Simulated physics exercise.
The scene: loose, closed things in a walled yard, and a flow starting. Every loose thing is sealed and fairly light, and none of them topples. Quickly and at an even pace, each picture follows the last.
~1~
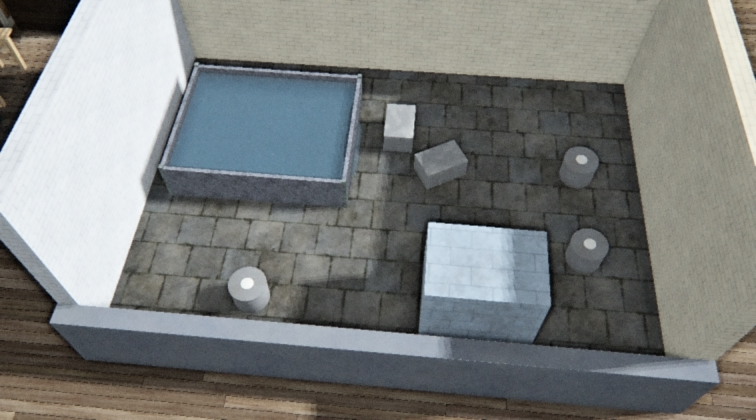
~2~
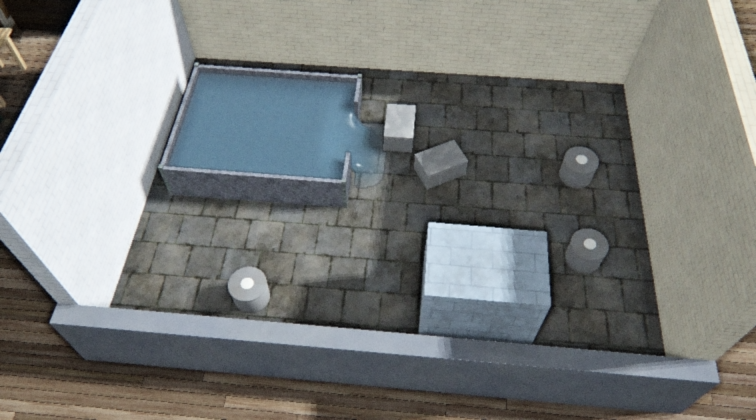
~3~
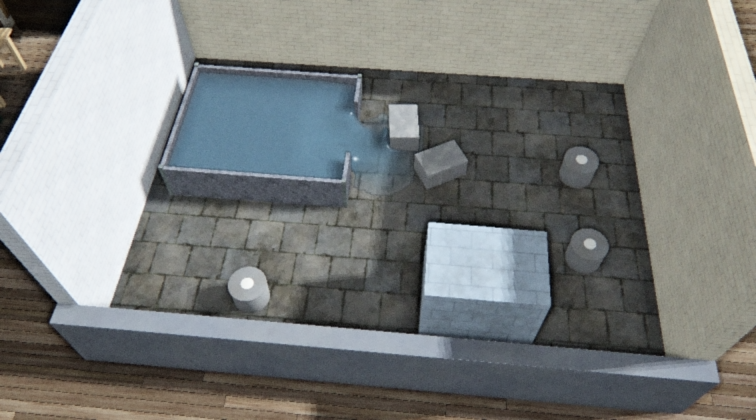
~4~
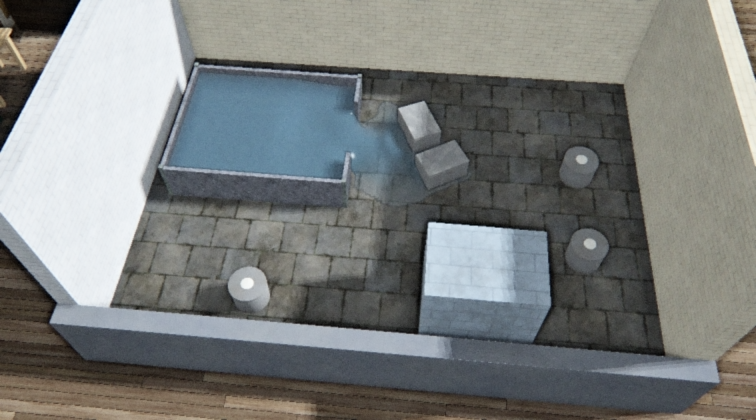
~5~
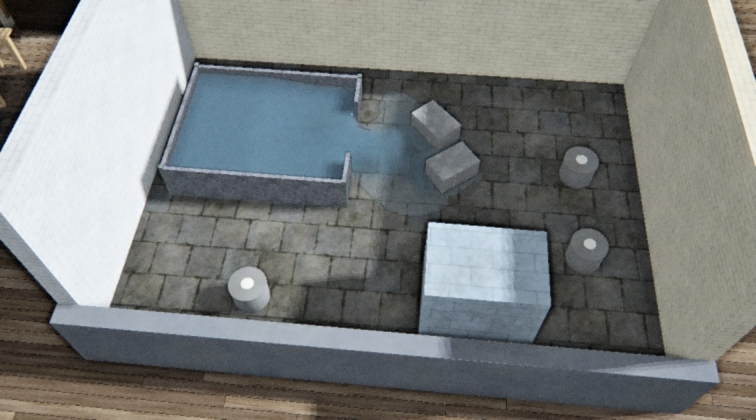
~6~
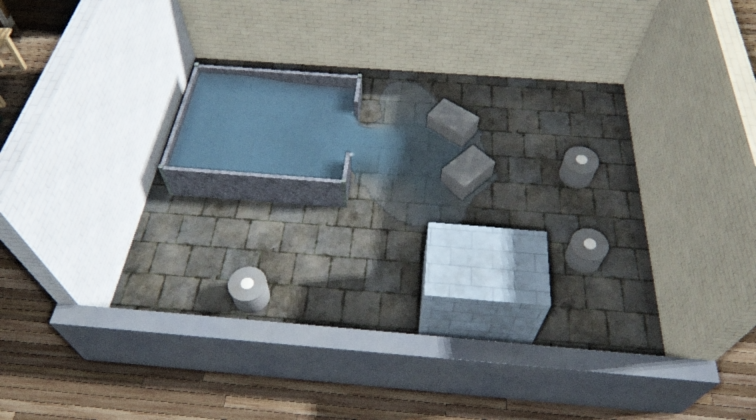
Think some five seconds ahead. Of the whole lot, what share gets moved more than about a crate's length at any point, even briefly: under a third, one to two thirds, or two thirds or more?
The result is a share of two thirds and over.
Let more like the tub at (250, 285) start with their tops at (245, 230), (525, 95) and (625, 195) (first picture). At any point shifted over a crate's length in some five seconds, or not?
Stays put, shoved clear, shoved clear.
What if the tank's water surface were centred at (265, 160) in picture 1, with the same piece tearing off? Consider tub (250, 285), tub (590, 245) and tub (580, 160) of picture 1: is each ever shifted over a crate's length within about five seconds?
Not far, Far enough, Far enough.
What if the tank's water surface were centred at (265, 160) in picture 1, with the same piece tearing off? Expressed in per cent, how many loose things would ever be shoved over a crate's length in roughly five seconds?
It works out near 60 %.
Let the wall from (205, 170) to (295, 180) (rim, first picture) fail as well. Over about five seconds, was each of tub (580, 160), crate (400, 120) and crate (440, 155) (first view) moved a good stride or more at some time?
Order as asked: Not sent that far; not sent that far; not sent that far.
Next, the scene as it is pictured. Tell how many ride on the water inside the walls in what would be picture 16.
By my reckoning the number comes out at 1.
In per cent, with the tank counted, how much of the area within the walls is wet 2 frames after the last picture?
I reckon around 35 per cent.
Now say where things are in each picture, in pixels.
The first picture shows a crate at (400, 120) rests on the ground; a crate at (442, 157), on the bottom; 0 of 5 have shifted.
The second picture shows a crate at (400, 120), on the bottom; a crate at (442, 157) rests on the ground; 0 of 5 have shifted.
The third picture shows a crate at (404, 121), on the bottom, close to its start; a crate at (442, 157) rests on the ground; 1 of 5 have shifted.
The fourth picture shows a crate at (420, 120), on the bottom, close to its start; a crate at (443, 158) rests on the ground; 1 of 5 have shifted.
The fifth picture shows a crate at (436, 119) rests on the ground, a stride from its start; a crate at (453, 160) rests on the ground, close to its start; 2 of 5 have shifted.
The sixth picture shows a crate at (454, 116), on the bottom, a stride from its start; a crate at (469, 165) rests on the ground, a stride from its start; 2 of 5 have shifted.
A moment on, 2 of 5 are well off their spots; 0 afloat.
Next, 3 of 5 are well off their spots; 1 afloat.
Later, 3 of 5 are well off their spots; 4 afloat.
In the end, 4 of 5 are well off their spots, and 4 have been at some point; 4 afloat.
